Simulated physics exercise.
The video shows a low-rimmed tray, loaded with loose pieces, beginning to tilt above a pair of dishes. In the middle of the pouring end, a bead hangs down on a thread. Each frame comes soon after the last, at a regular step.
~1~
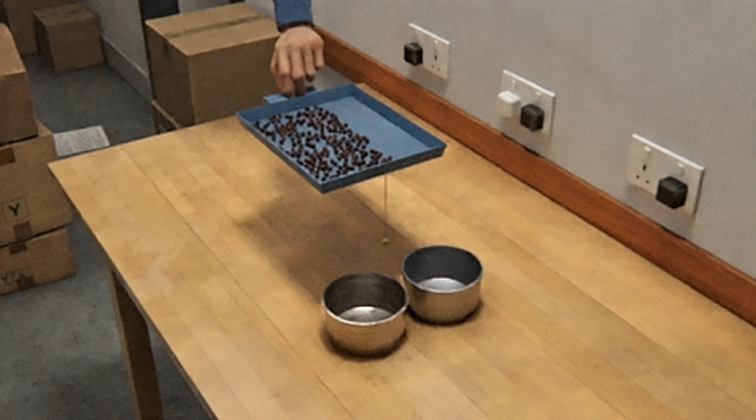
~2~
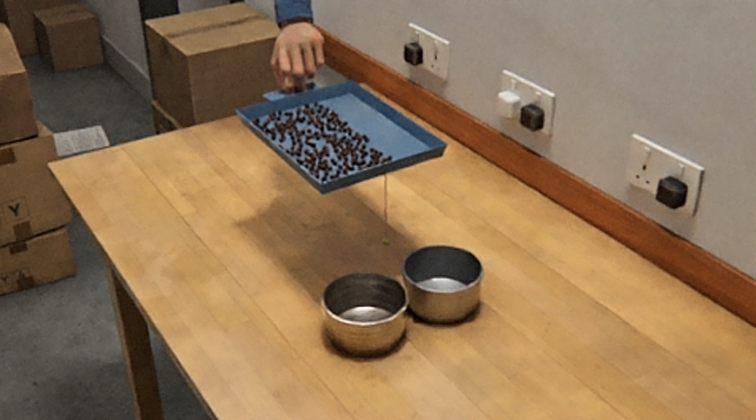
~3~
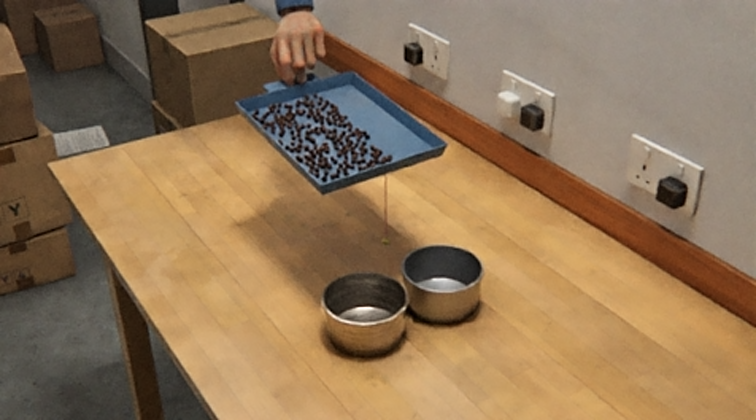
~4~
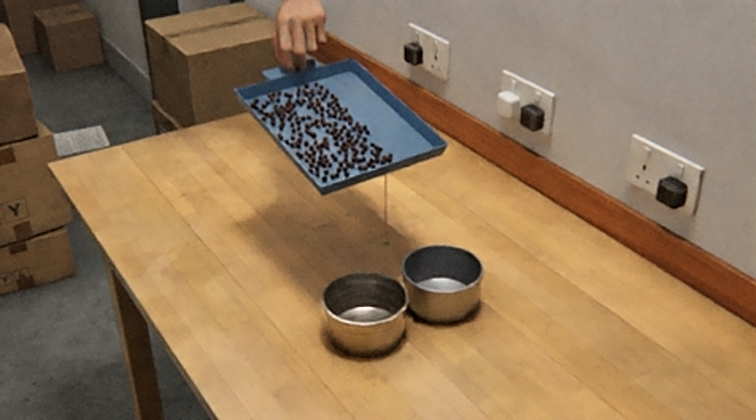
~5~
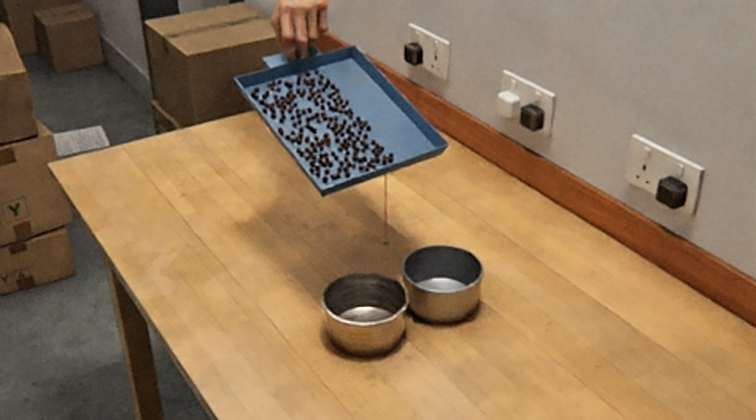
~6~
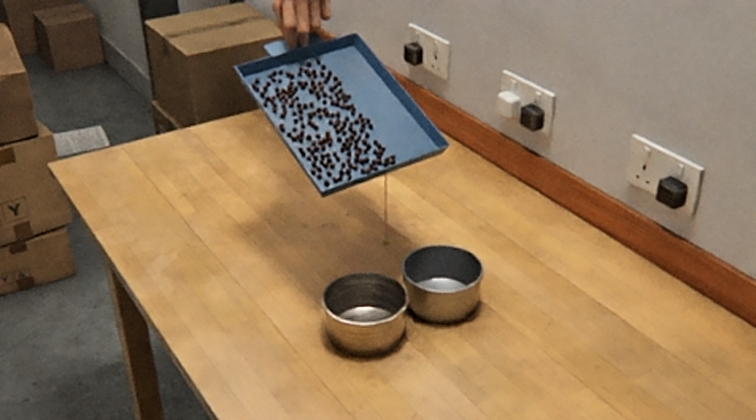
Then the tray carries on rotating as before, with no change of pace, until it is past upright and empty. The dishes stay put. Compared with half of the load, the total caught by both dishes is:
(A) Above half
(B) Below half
(A) Above half.
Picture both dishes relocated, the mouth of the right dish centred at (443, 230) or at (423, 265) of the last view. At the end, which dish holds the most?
The left of the pair the first time, the left of the pair the second.
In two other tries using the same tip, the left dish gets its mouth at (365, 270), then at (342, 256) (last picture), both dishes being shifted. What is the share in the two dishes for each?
Around 70 and around 10 per cent, in that order.
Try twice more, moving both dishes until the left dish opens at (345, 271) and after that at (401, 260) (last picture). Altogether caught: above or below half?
For the earlier try a larger portion is kept, for the later one a smaller portion.
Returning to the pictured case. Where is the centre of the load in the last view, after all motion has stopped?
Centre at rest: Close to (372, 323).
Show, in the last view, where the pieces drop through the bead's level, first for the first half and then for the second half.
I'd say close to (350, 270) at first and close to (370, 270) later on.
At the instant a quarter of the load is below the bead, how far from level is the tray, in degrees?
Roughly 90 degrees.
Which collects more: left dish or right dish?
It's the one placed left that wins here.
Soon after the last picture, tray tipped steeply; most on the tray; a stray few in the left dish; a small part in the air.
A little later, tray tipped past a quarter turn; about a third on the tray; about a quarter in the left dish; a stray few in the right dish; a small part outside both; about a third in the air.
Later still, tray tipped past a quarter turn; about two thirds in the left dish; a small part in the right dish; about a quarter outside both.
At rest, tray tipped past a quarter turn; about two thirds in the left dish; a small part in the right dish; about a quarter outside both.
